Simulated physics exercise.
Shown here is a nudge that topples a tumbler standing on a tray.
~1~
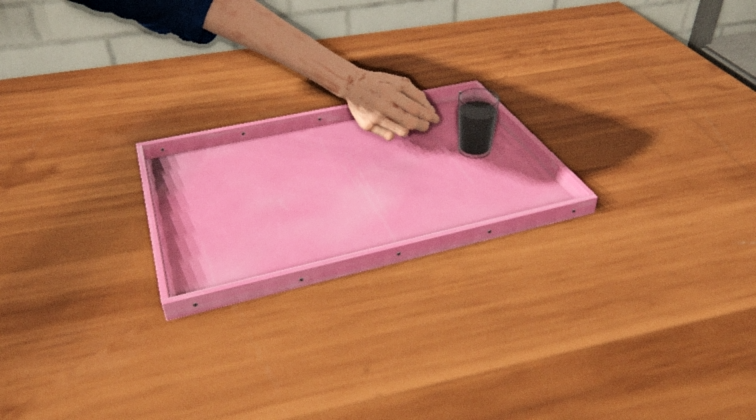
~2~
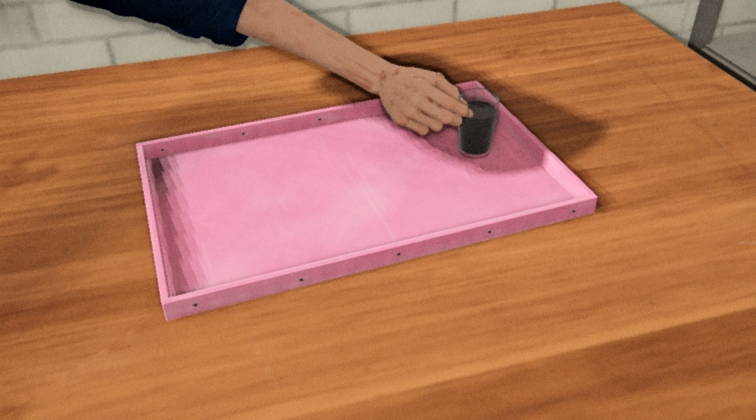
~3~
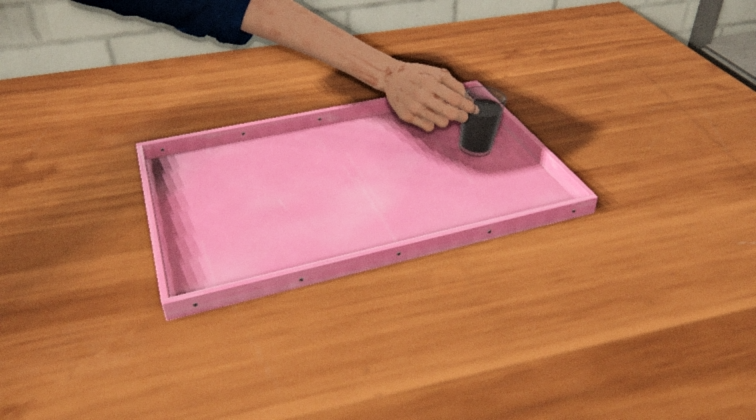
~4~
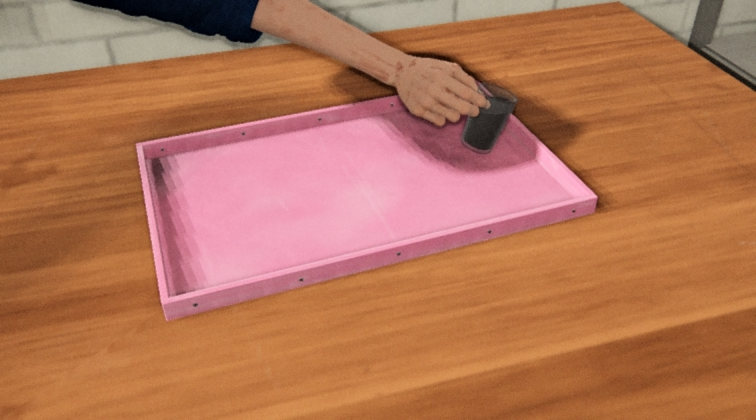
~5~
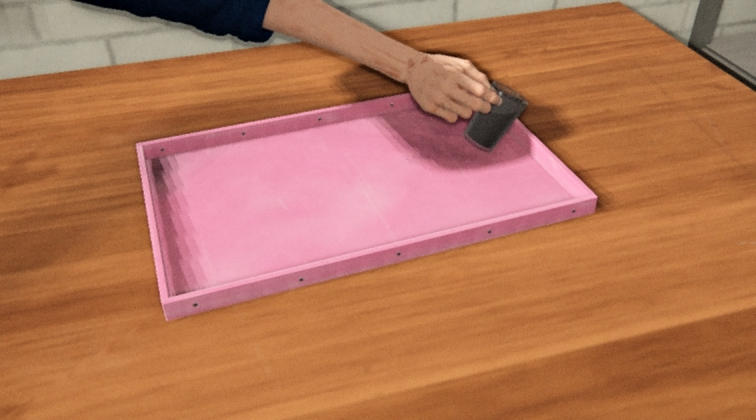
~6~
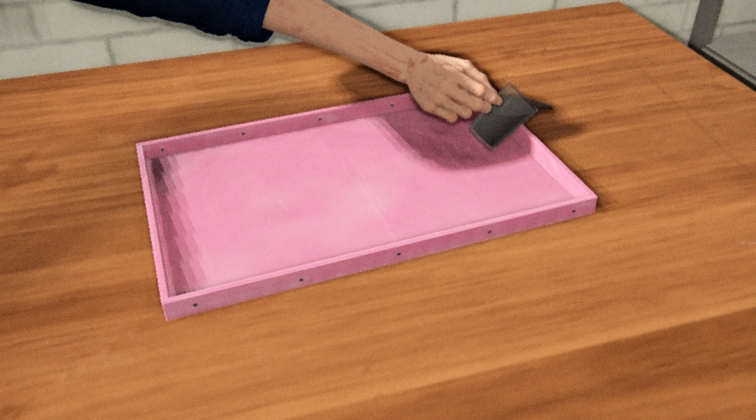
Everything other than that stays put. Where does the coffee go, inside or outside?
Not contained.
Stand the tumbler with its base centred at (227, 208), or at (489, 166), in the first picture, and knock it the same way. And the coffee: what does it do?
First it is held by the rim, then it escapes from the tray.
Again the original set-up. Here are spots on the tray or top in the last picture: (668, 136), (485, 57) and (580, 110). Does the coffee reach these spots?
Lab note - spot 1: Contact; spot 2: No contact; spot 3: Contact.
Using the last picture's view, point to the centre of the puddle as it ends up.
It settles with its centre at about (677, 118).
Next, the tumbler lies across the rim; the puddle covers about as much as a plate; the table is getting wet.
After that, the puddle covers about as much as a tray; the table is getting wet.
Finally, the puddle covers about as much as a tray; the table is getting wet.
